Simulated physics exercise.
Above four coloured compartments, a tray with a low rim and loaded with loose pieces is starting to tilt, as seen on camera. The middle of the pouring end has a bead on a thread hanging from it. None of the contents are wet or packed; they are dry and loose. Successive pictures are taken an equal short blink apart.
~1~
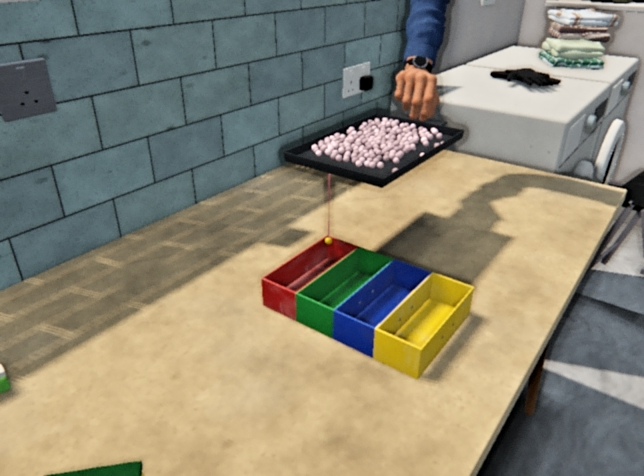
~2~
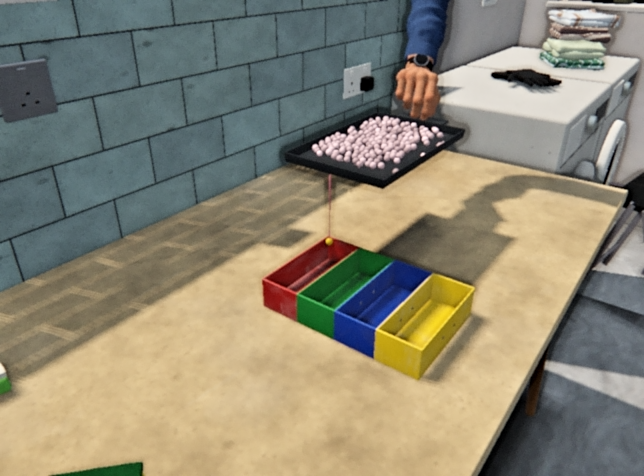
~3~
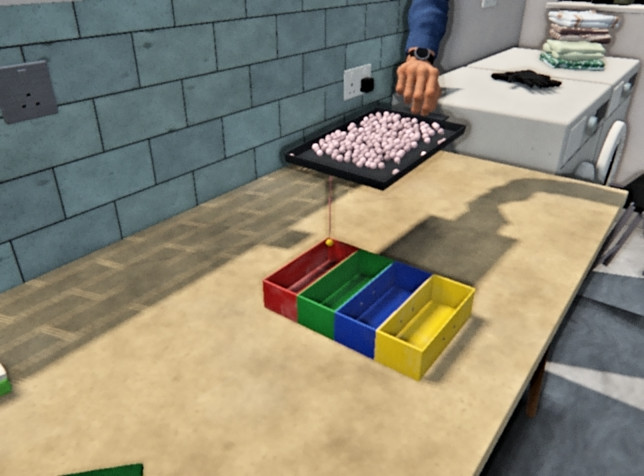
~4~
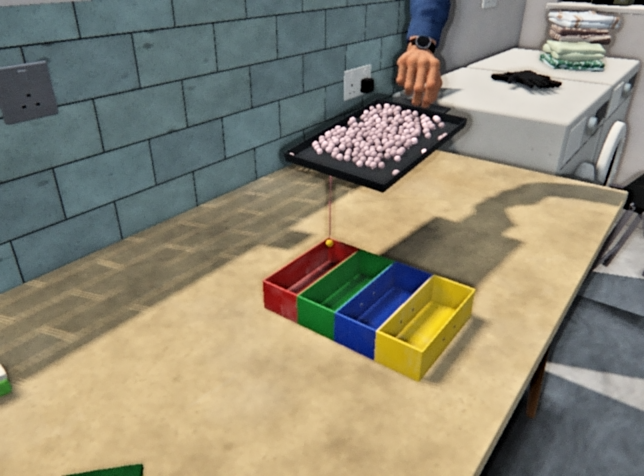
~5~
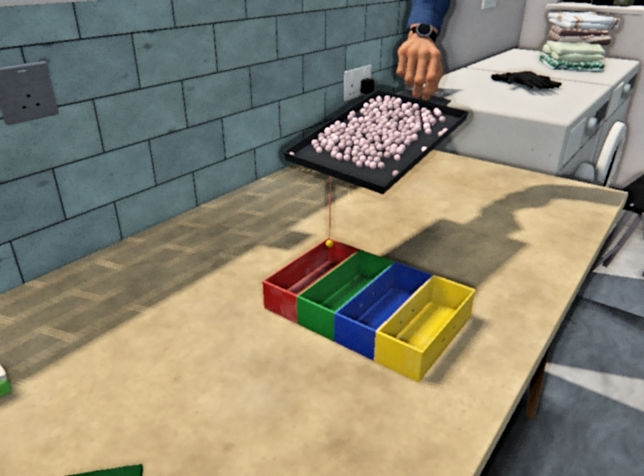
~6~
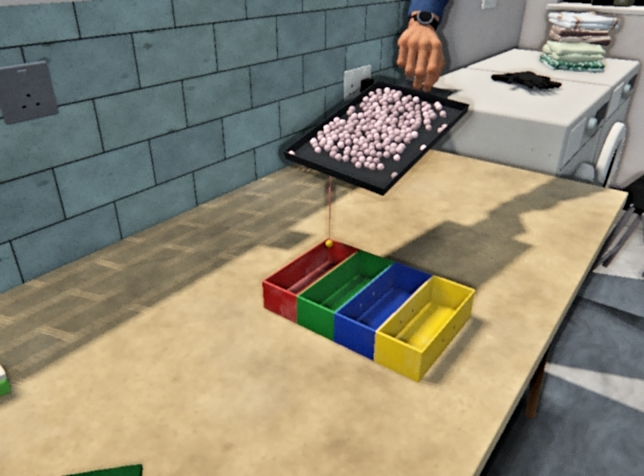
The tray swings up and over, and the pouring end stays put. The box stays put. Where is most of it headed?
Mostly to the green cell.
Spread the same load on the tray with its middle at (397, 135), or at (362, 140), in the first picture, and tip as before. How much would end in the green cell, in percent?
It would be roughly 70 per cent for the first and roughly 60 per cent for the second.
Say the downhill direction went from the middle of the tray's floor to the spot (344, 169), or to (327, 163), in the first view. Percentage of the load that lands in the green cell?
About 30 %, then 0 %.
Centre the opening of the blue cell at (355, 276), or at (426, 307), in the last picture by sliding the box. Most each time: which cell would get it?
Going by the two tries in order: The cell in blue, then red.
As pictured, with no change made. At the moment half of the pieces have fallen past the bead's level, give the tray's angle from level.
Angle reached: About 85°.
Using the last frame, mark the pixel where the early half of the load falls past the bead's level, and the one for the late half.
First part (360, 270), rest (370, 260).
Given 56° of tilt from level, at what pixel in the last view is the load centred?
Near (364, 169).
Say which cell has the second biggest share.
That is the blue one.
Soon, tray tipped steeply; most on the tray; a small part in the green cell; a stray few in the blue cell; a stray few in the red cell; a small part falling or outside the box.
A while on, tray tipped right over; about a quarter on the tray; about half in the green cell; about a quarter in the blue cell; a stray few in the red cell; a stray few in the yellow cell; about a quarter falling or outside the box.
Towards the end, tray tipped past a quarter turn; about two thirds in the green cell; about a quarter in the blue cell; a small part in the red cell; a stray few in the yellow cell; a small part falling or outside the box.
Finally, tray tipped past a quarter turn; about two thirds in the green cell; about a quarter in the blue cell; a small part in the red cell; a stray few in the yellow cell; a small part outside the box.
